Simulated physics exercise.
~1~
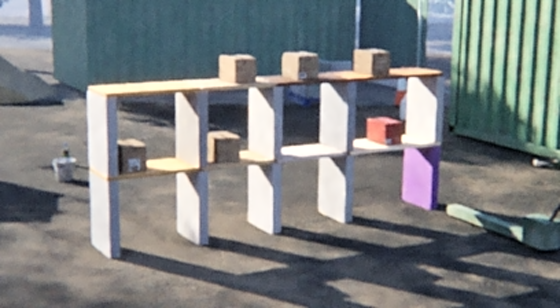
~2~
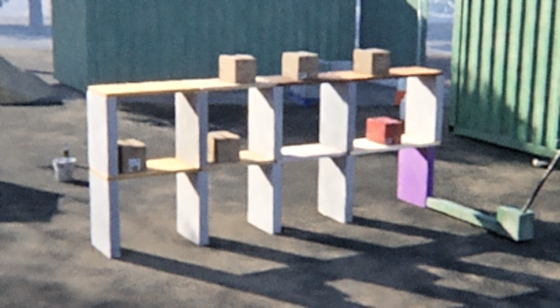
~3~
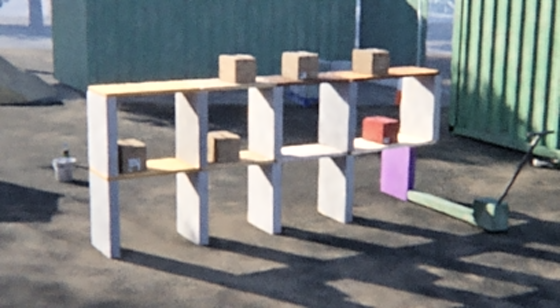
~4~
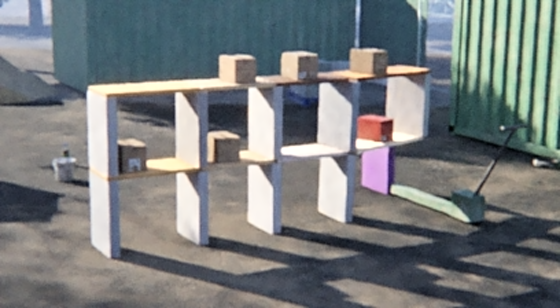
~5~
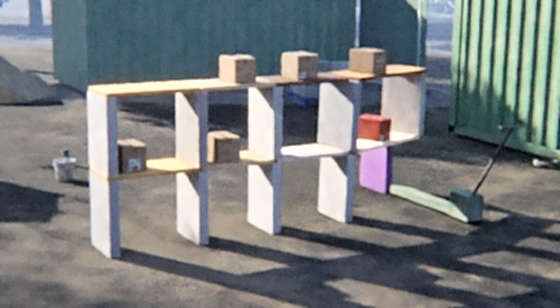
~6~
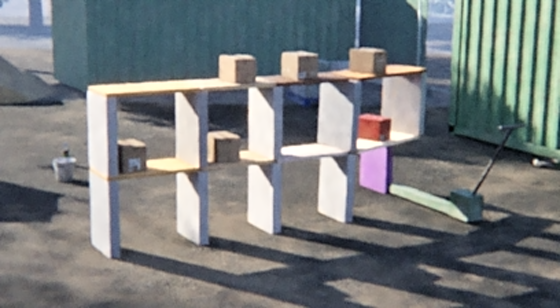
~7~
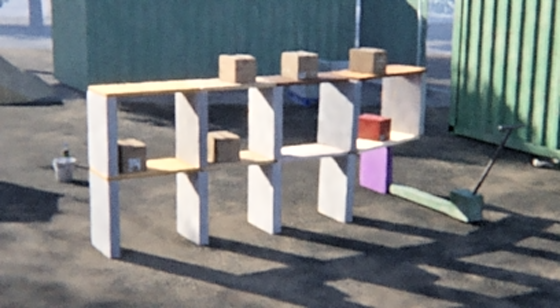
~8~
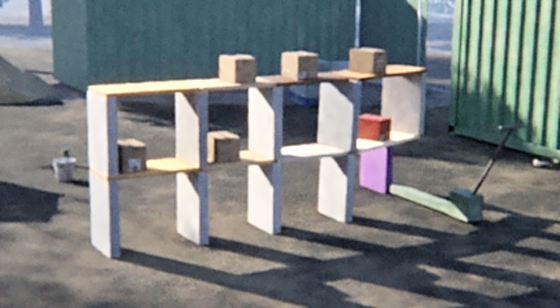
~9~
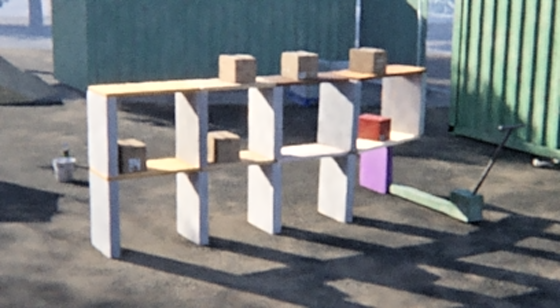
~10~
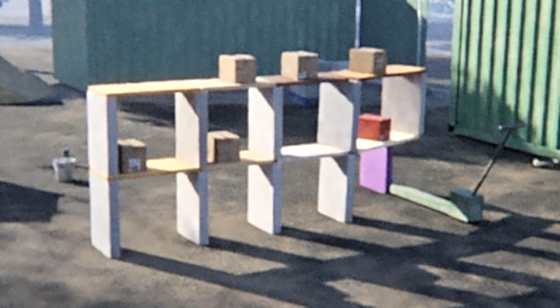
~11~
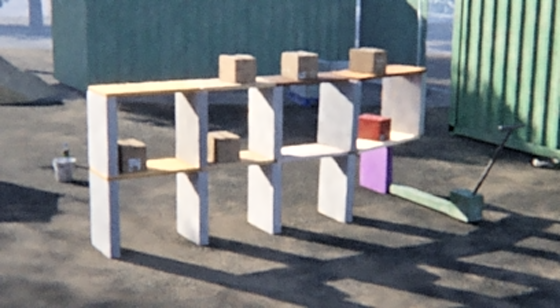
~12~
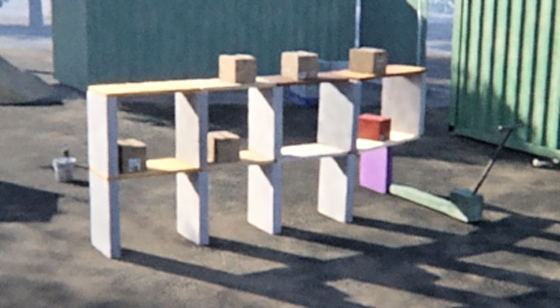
On a paved yard, a floor jack pushes the purple upright left, and the shelves stay standing.
